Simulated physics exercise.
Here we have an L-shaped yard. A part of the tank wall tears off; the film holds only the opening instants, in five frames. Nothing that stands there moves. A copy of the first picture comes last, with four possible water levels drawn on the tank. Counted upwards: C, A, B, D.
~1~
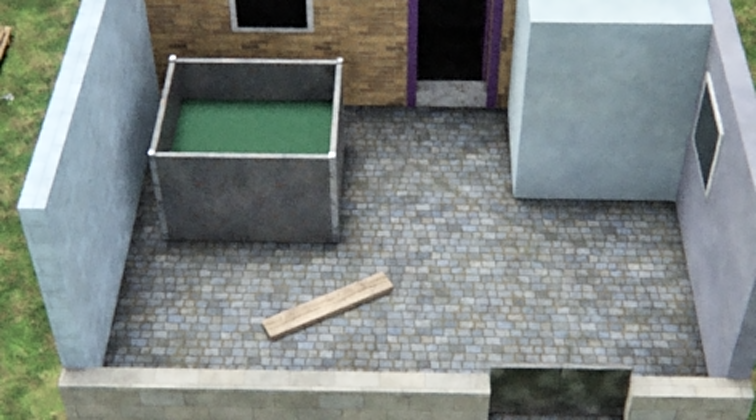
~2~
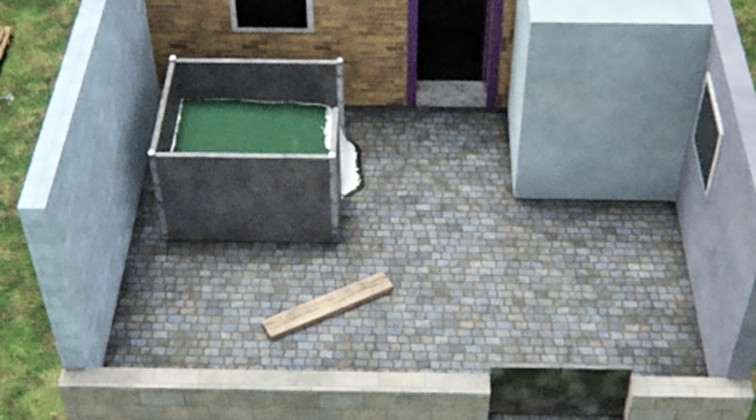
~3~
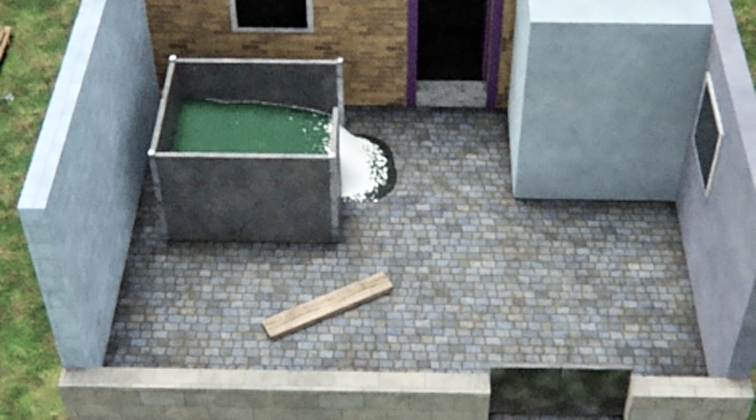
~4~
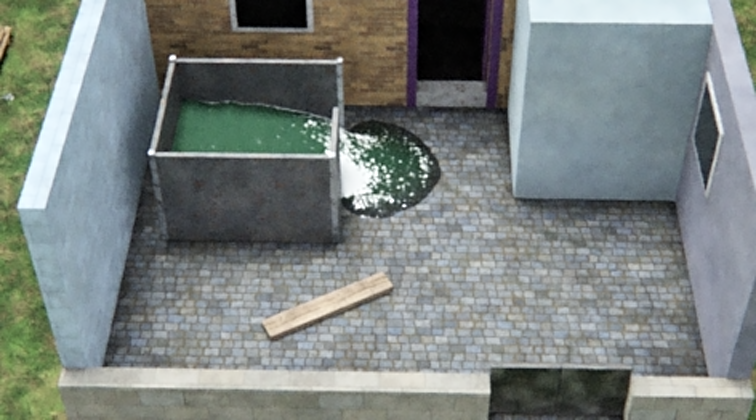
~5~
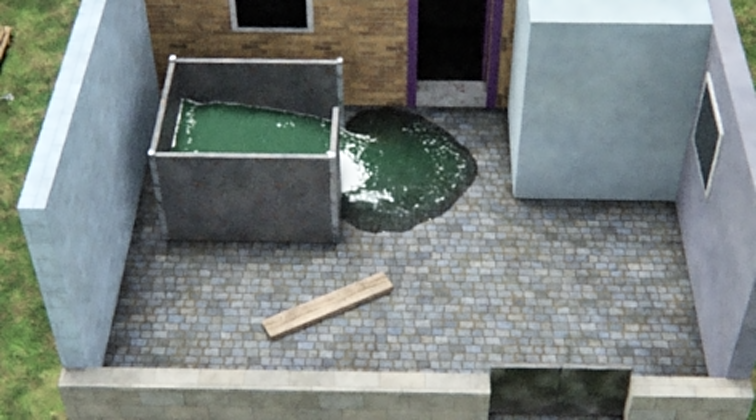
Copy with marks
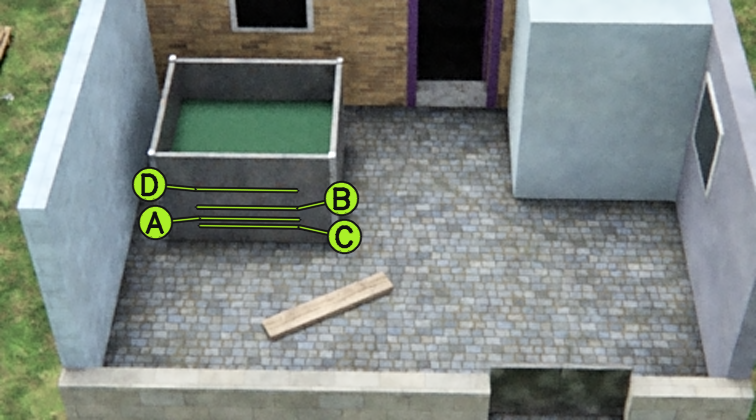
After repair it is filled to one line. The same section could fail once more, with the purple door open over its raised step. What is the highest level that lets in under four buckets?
Go for B.
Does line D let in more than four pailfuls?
Yes, that goes wrong.
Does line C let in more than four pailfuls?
No.
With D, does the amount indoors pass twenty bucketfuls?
No.
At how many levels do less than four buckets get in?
Three of the four.
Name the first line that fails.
That is line D.
In lime, A at (248, 218); B at (247, 207); C at (249, 226); D at (245, 189); from the bottom up C, A, B, D.
With A, nothing gets over.
With B, a bucket or two gets in.
With C, nothing gets over.
With D, about 11 bucketfuls get in.
